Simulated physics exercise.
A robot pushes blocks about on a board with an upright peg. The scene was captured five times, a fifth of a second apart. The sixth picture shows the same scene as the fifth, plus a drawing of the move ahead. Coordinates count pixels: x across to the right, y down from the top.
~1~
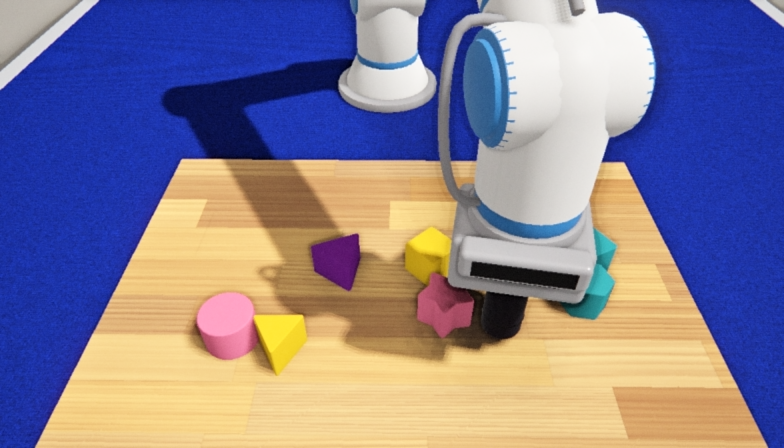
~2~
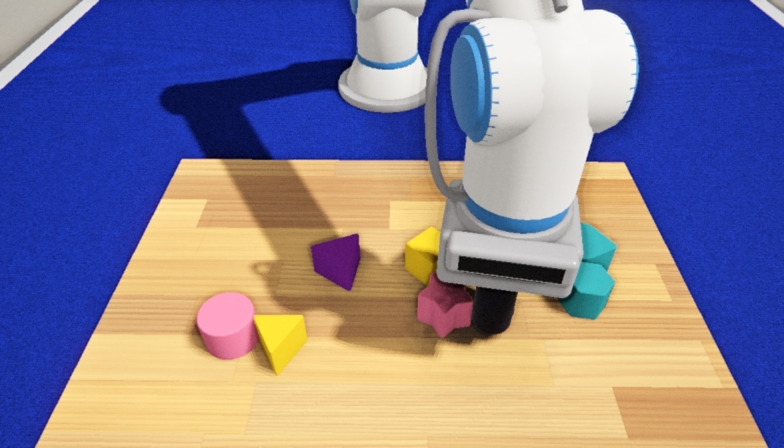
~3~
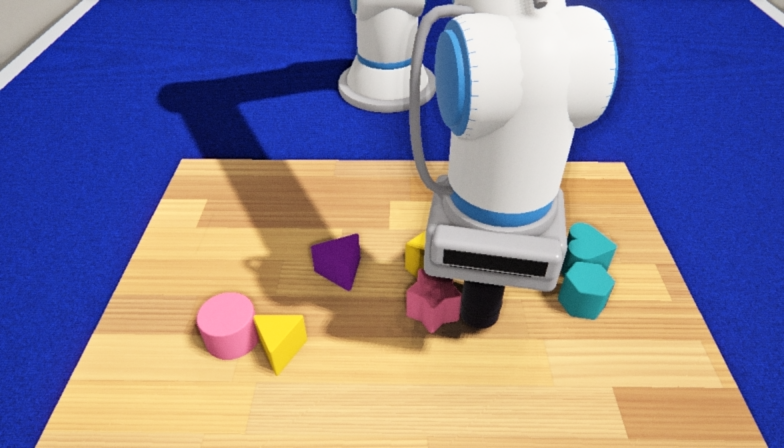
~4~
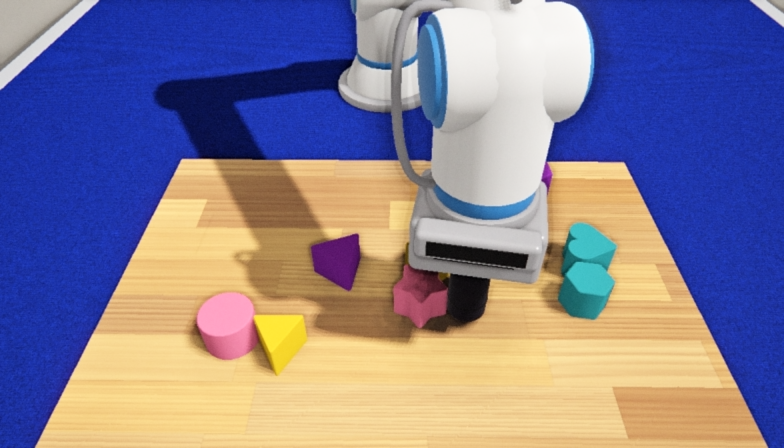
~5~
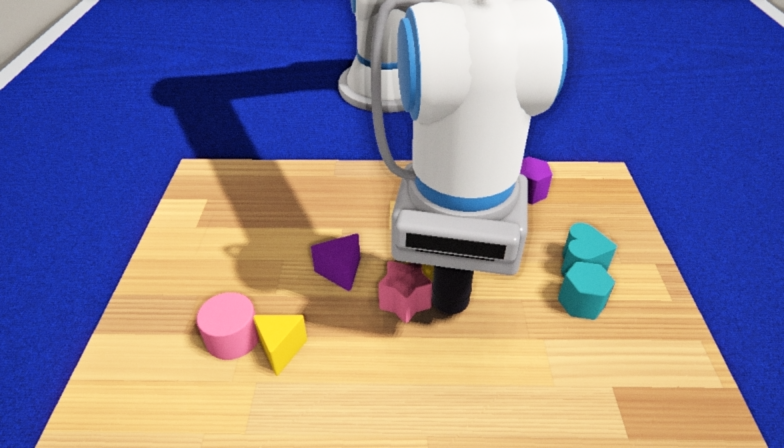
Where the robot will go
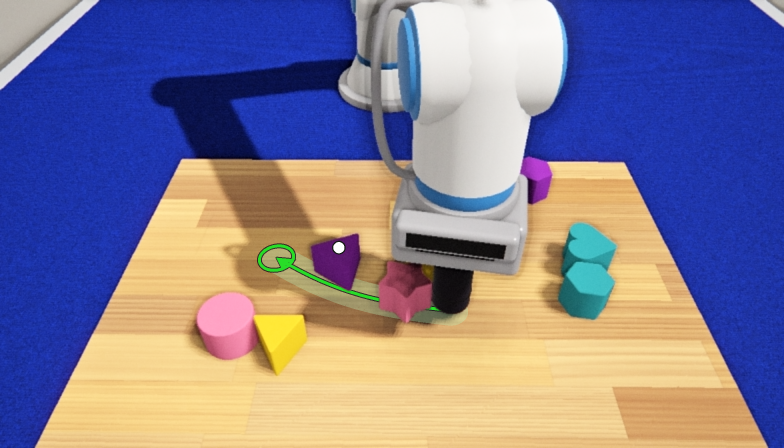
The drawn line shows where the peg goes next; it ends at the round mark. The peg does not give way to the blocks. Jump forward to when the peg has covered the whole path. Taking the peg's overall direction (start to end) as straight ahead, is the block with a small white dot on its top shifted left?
I believe not.
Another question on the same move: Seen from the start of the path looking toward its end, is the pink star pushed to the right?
Going by the path, no.
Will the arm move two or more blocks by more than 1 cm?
That would be a yes.
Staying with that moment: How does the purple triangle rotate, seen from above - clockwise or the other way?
Short answer: Clockwise.
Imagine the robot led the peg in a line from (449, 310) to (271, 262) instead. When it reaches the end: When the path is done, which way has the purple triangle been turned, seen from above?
It turns clockwise.
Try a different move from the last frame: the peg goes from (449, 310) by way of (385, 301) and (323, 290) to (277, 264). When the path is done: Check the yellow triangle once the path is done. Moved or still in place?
By the end it is where it was.
The line goes from (449, 310) through (384, 301) and (325, 283) to (277, 258); the dot is on the purple triangle.
On the path given first. One third of the way, peg at (382, 291); purple triangle at (326, 240), turned 25° clockwise; pink star at (343, 266), turned 25° clockwise.
Two thirds of the way, peg at (323, 272); purple triangle at (306, 231), turned 85° clockwise; pink star at (284, 258), turned 20° clockwise.
At the end, peg at (274, 248); purple triangle at (300, 217), turned 105° clockwise; pink star at (244, 254), turned 35° anticlockwise; yellow square piece unmoved.
